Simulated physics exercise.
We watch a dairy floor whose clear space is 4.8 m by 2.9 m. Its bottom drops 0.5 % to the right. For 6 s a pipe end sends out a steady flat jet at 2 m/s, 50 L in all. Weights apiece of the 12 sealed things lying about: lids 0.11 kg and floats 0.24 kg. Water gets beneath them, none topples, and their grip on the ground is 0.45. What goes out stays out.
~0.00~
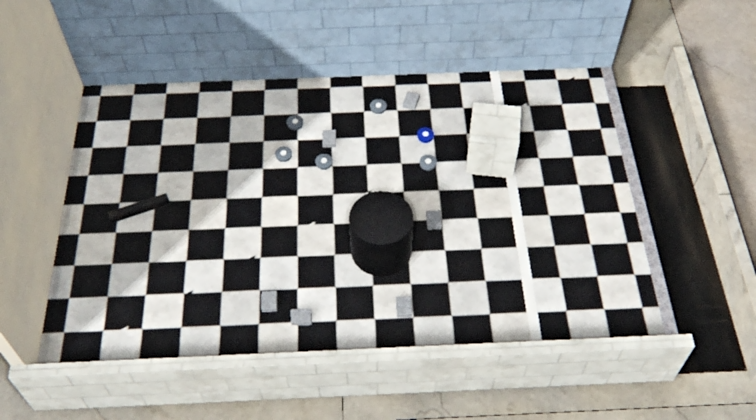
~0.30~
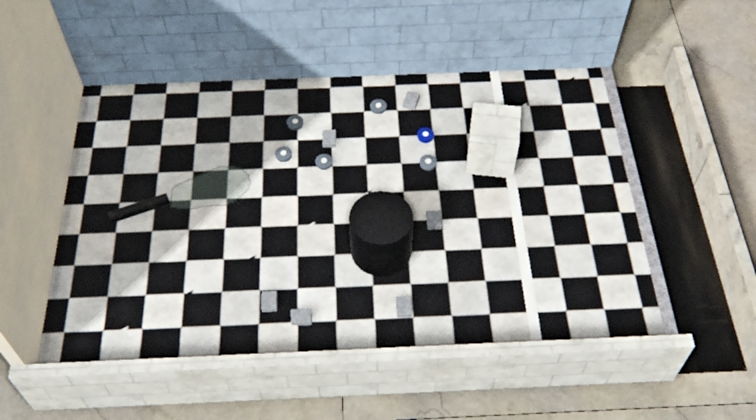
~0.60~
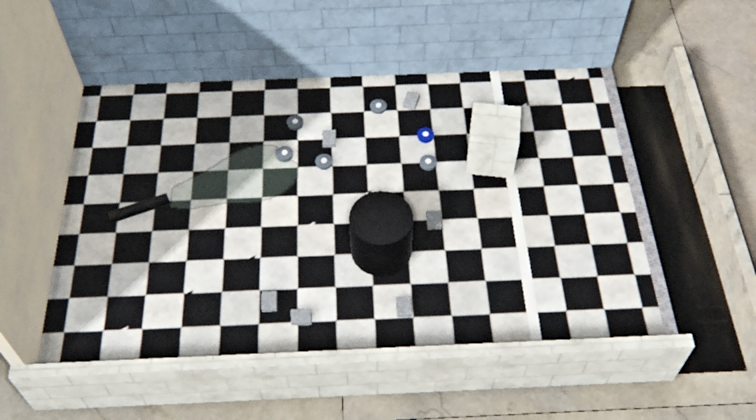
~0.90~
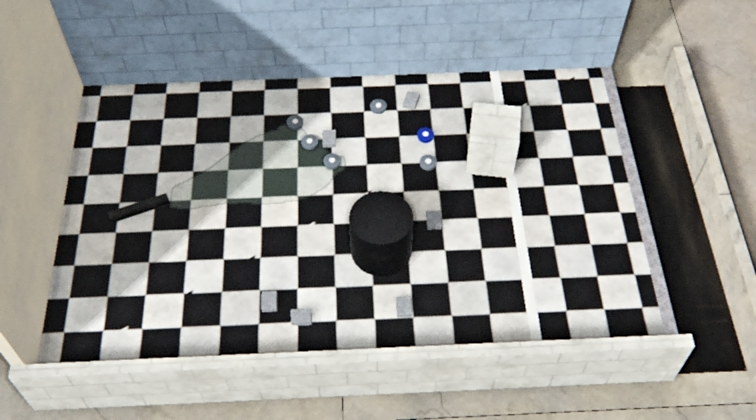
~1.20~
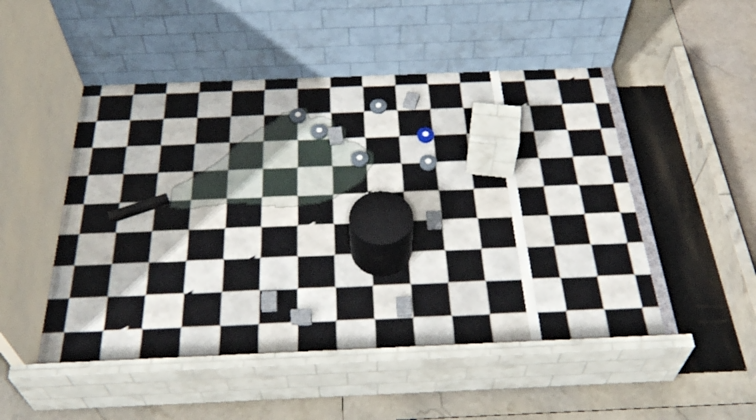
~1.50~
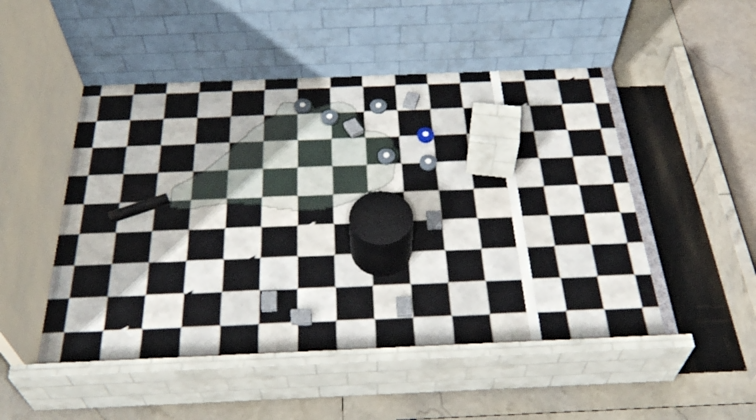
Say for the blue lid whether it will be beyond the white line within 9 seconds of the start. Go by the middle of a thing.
The blue lid crosses.
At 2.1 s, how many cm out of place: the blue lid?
About 5 cm.
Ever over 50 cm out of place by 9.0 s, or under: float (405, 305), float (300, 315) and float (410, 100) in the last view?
In that order: Under, short of it, past it.
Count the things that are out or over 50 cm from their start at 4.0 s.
By then 5.
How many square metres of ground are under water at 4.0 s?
Some 3.0 m2.
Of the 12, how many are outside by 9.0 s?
5 of them.
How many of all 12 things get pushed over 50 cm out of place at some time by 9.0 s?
I count 7.
After 2.1 s the blue lid is near (428, 134), 0.0 m from its start, aground; 0 of 12 are over the mark; 1 afloat.
After 4.0 s the blue lid is near (515, 108), 0.9 m from its start, aground; 1 of 12 are over the mark; 6 afloat.
After 6.3 s the blue lid is near (595, 105), 1.6 m from its start, afloat; 5 of 12 are over the mark; 7 afloat.
After 9.0 s the blue lid has gone out; 7 of 12 are over the mark; 0 afloat.
